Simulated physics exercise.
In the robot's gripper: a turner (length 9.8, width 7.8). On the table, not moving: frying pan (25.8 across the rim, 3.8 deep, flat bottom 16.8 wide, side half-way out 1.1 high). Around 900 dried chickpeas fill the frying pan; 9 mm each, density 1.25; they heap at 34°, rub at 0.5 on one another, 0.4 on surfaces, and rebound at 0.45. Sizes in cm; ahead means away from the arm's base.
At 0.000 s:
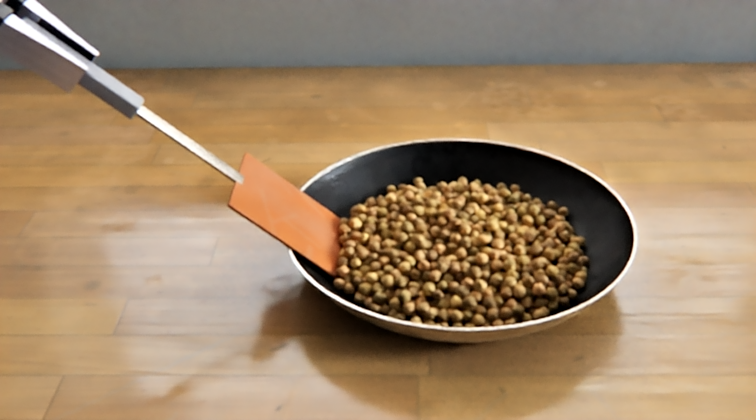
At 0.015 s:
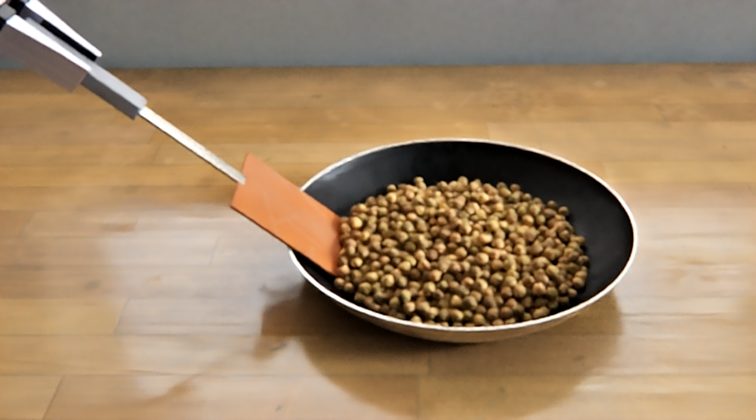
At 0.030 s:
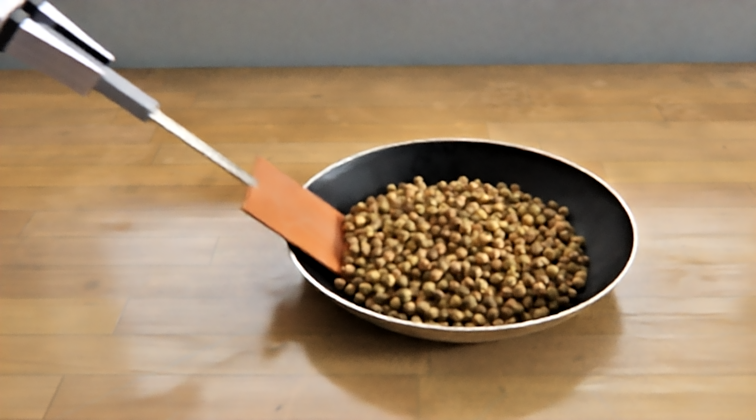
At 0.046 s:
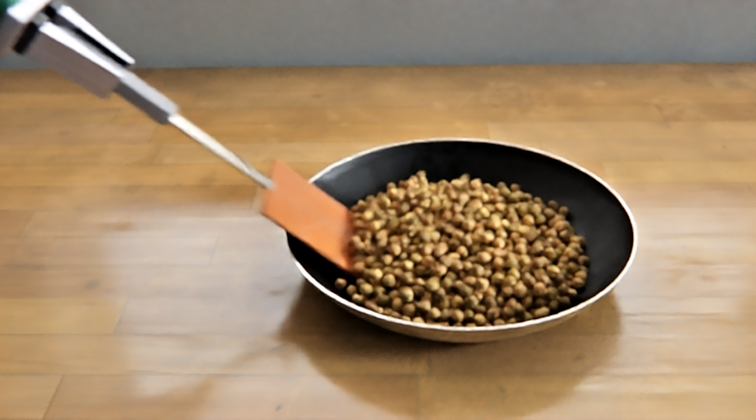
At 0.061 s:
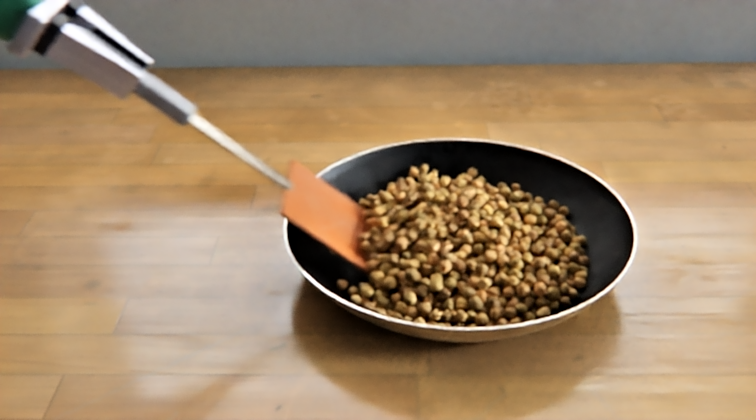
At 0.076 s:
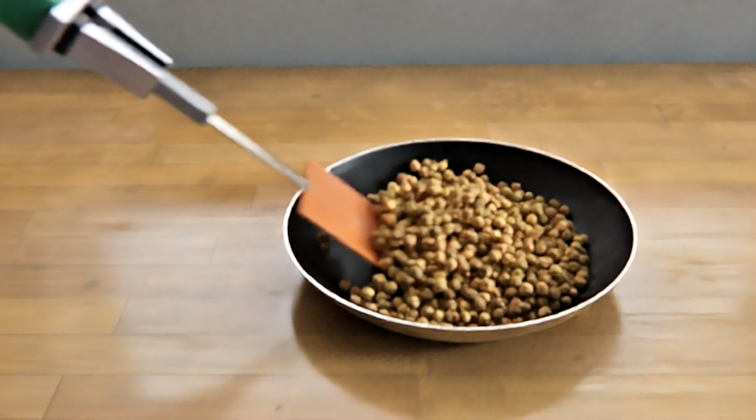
An orange turner in a robot's gripper pushes dried chickpeas rightward in a frying pan.
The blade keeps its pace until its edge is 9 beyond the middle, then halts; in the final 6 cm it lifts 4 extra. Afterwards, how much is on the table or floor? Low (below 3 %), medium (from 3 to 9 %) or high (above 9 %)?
A high share, above 9 %, ends on the table or floor.
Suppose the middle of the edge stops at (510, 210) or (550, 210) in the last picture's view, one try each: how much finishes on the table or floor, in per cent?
Some 10 and 15 per cent.
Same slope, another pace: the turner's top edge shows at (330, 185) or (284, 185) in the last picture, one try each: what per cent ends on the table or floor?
About 25 and 15 per cent.
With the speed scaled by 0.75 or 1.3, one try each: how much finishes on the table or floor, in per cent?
Some 15 and 25 per cent.
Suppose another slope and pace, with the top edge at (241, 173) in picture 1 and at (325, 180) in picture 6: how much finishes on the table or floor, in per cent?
About 25 per cent.
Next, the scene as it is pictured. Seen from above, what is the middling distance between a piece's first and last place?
About 3 cm.
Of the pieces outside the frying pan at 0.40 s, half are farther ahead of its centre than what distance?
Roughly 24 cm.
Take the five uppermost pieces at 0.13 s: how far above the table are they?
About 5 cm.
By 0.13 s, sloping 41°, highest piece 6 above the table; 900 in the frying pan.
By 0.18 s, sloping 41°, highest piece 7 above the table; 900 in the frying pan.
By 0.40 s, sloping 41°, highest piece 5 above the table; 729 in the frying pan, 164 on the table or floor, 7 on the blade or in flight.
By 1.45 s, sloping 41°, highest piece 4 above the table; 729 in the frying pan, 171 on the table or floor.
Final count, 729 in the frying pan, 171 on the table or floor. That is 19 % on the table or floor.
